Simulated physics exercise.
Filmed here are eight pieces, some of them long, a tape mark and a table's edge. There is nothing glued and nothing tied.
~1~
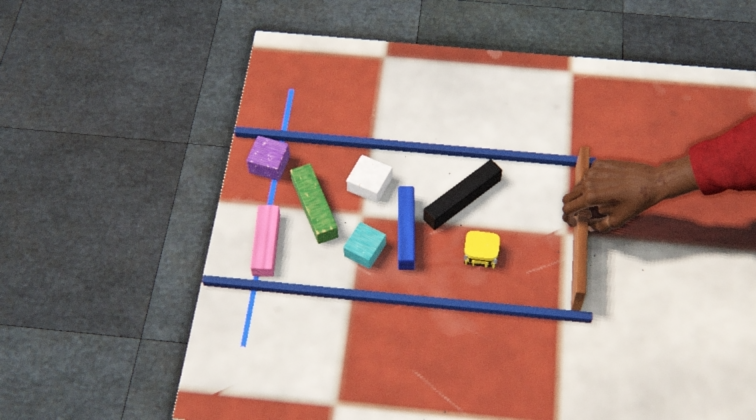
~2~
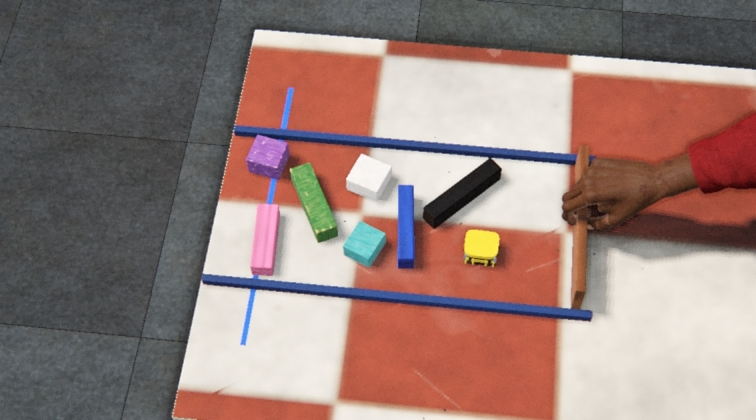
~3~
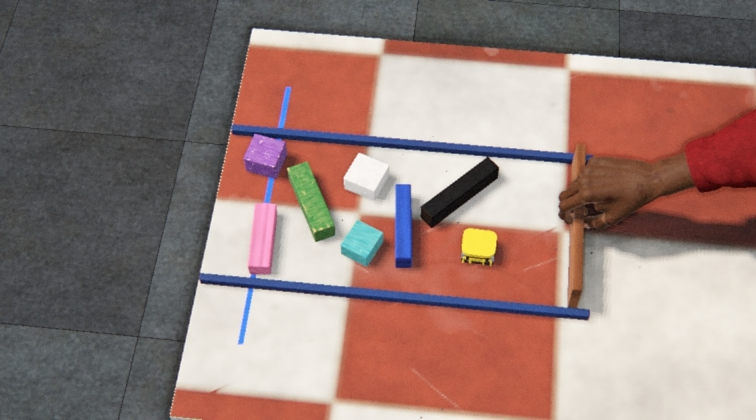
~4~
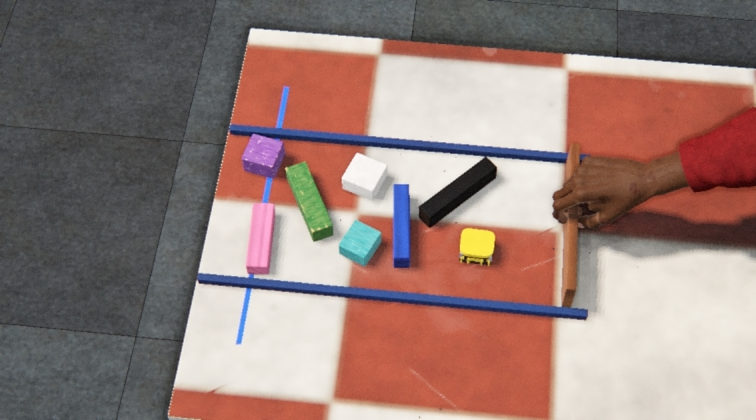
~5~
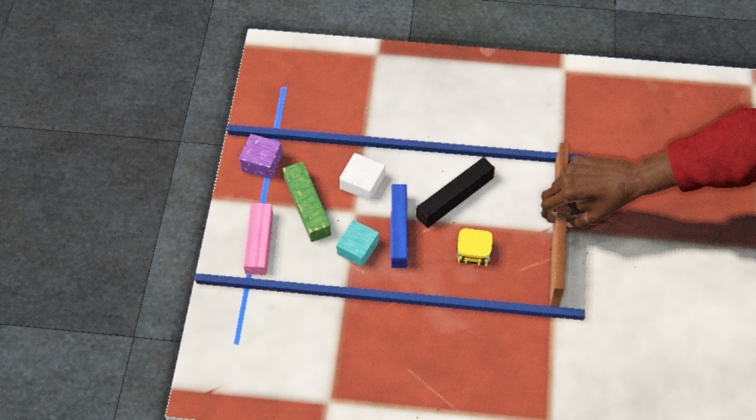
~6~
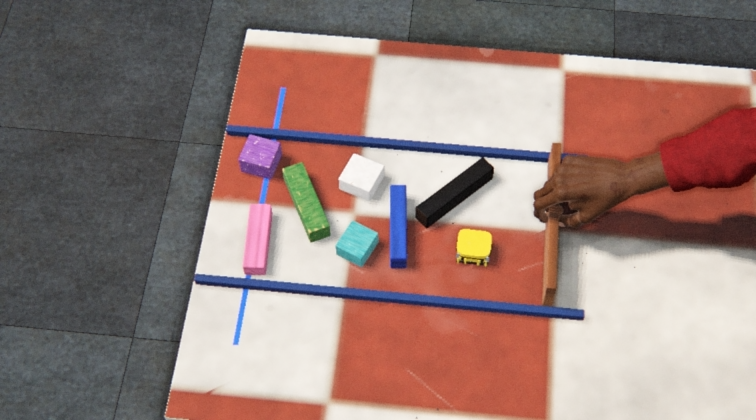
A red-and-white checked tabletop above grey floor tiles is seen from a high angle. Between two dark blue rails lie purple and white blocks, pink and green bars, a turquoise block, a blue bar, a black stick and a yellow case, with blue tape at left. From the right, a red-sleeved hand slides an upright brown board slightly left, the pieces staying put as the view drifts slightly.
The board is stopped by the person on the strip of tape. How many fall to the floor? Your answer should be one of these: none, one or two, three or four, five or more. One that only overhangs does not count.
The count is three or four.
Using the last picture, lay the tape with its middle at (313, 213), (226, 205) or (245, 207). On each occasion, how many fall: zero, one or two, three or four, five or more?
Taking them in turn, zero; 5 or more; 5 or more.
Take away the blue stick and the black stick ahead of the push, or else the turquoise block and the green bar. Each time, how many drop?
First try 3, second try 2.
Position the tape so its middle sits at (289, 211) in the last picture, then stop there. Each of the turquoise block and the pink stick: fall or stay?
Outcome - turquoise block is left in place, pink stick topples off.
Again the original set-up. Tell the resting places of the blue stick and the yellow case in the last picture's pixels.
You'll find the blue stick at roughly (220, 208) and the yellow case at roughly (241, 228).
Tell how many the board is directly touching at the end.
2 of them.
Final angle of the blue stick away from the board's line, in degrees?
Roughly 0° out of line.
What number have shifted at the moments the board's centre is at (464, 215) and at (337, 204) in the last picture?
So 2, and at the other place 8.
Soon after, none off yet; purple block at rest near (261, 157); pink stick at rest near (258, 239); green bar at rest near (306, 202).
After that, none off yet; purple block at rest near (261, 157); pink stick at rest near (258, 239); green bar displaced a little near (289, 196).
And then, none off yet; purple block displaced about its own width near (233, 151); pink stick displaced about its own width near (210, 242); green bar displaced about its own width near (238, 191).
In the end, the number that fall off is three or four; gone, turquoise block, green bar, pink stick and purple block.
